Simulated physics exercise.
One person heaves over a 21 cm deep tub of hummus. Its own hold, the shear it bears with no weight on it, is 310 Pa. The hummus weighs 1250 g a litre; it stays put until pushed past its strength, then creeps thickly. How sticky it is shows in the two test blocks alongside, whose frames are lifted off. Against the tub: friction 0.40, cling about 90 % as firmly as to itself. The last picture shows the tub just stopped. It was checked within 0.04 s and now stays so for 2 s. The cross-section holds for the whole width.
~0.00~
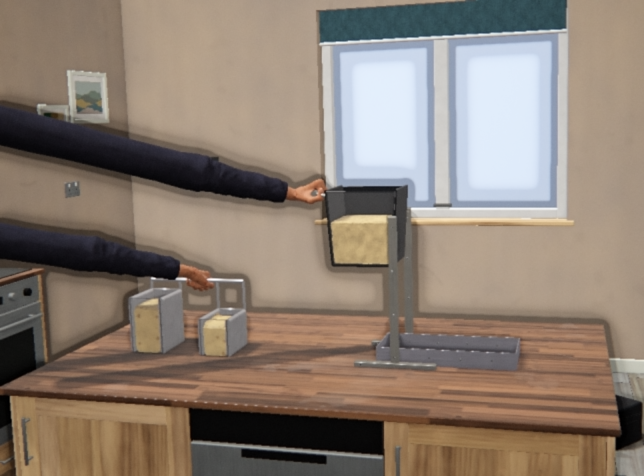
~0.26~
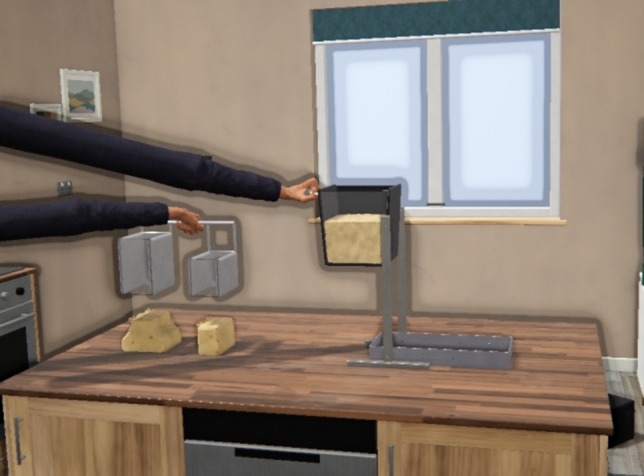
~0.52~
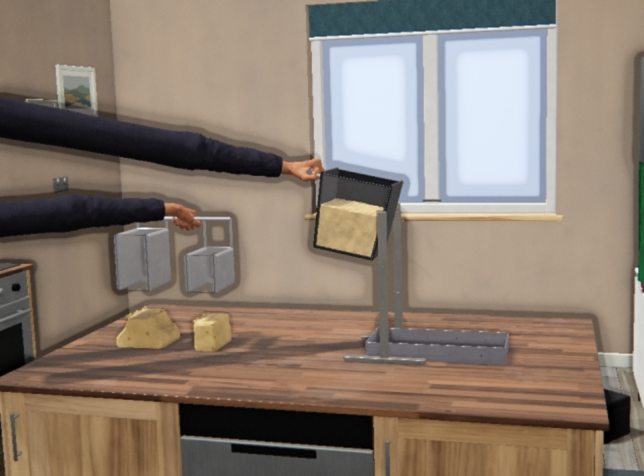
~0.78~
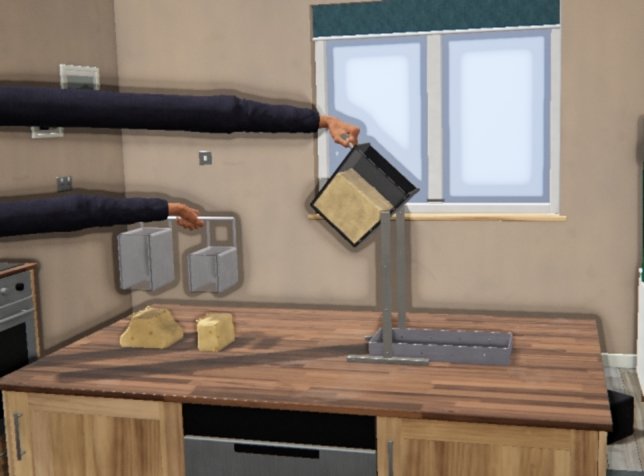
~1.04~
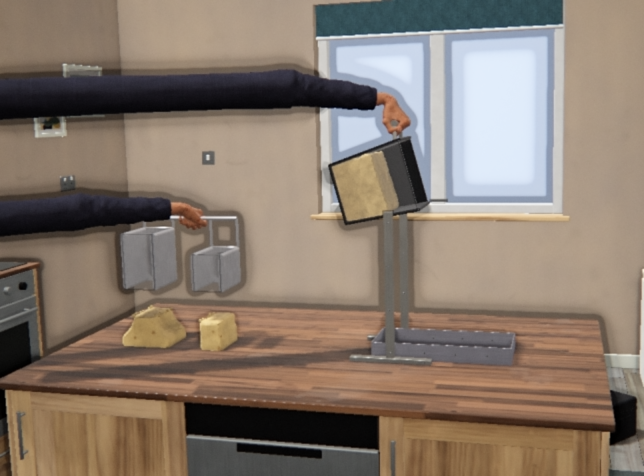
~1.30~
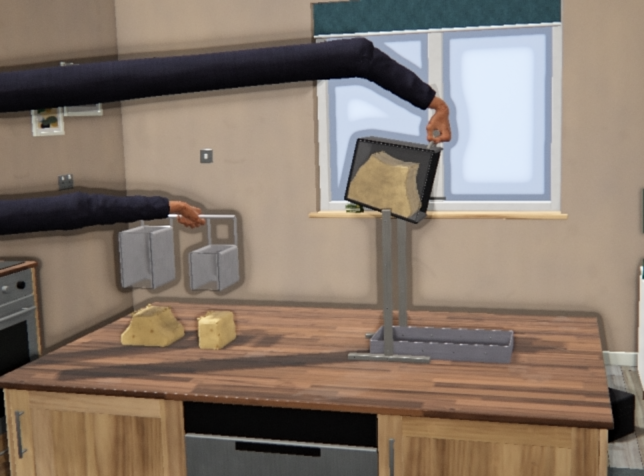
In the video, one hand lifts two grey molds off beige blocks on a wooden counter, and the left block slumps. Another hand then rotates a dark tub of hummus clockwise on its stand until it is past sideways.
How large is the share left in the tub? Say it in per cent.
The share left in the tub is near 33 %.
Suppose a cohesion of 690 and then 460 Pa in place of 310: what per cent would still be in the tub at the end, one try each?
In that order: 100 %, 45 %.
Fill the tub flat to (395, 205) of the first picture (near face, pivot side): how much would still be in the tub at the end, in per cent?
Then about 12 %.
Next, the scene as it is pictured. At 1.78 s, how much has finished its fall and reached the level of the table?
Near 45 %.
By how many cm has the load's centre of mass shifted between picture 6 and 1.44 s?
About 7 cm.
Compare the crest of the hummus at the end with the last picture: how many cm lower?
Roughly 11 cm.
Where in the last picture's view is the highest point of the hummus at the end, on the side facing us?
Near (380, 195).
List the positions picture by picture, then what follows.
Handle-side rim at (327, 192), tilt 0 degrees; crest of the hummus at (332, 222); block heights 15 cm, 9.5 cm (left to right), in the first frame.
Handle-side rim at (321, 191), tilt 0 degrees; crest of the hummus at (325, 221); block heights 11 cm, 9.2 cm (left to right), in the second frame.
Handle-side rim at (324, 173), tilt 12 degrees; crest of the hummus at (325, 205); block heights 10 cm, 9.2 cm (left to right), in the third frame.
Handle-side rim at (357, 148), tilt 43 degrees; crest of the hummus at (339, 175); block heights 10 cm, 9.2 cm (left to right), in the fourth frame.
Handle-side rim at (400, 141), tilt 75 degrees; crest of the hummus at (367, 156); block heights 10 cm, 9.2 cm (left to right), in the fifth frame.
Handle-side rim at (433, 154), tilt 104 degrees; crest of the hummus at (373, 156); block heights 10 cm, 9.2 cm (left to right), in the sixth frame.
After 1.44 s, the tub is at 104 degrees and holds 81 %.
After 1.61 s, the tub is at 104 degrees and holds 44 %.
After 1.78 s, the tub is at 104 degrees and holds 36 %.
After 1.95 s, the tub is at 104 degrees and holds 33 %.
After 3.30 s, the tub is at 104 degrees and holds 33 %.
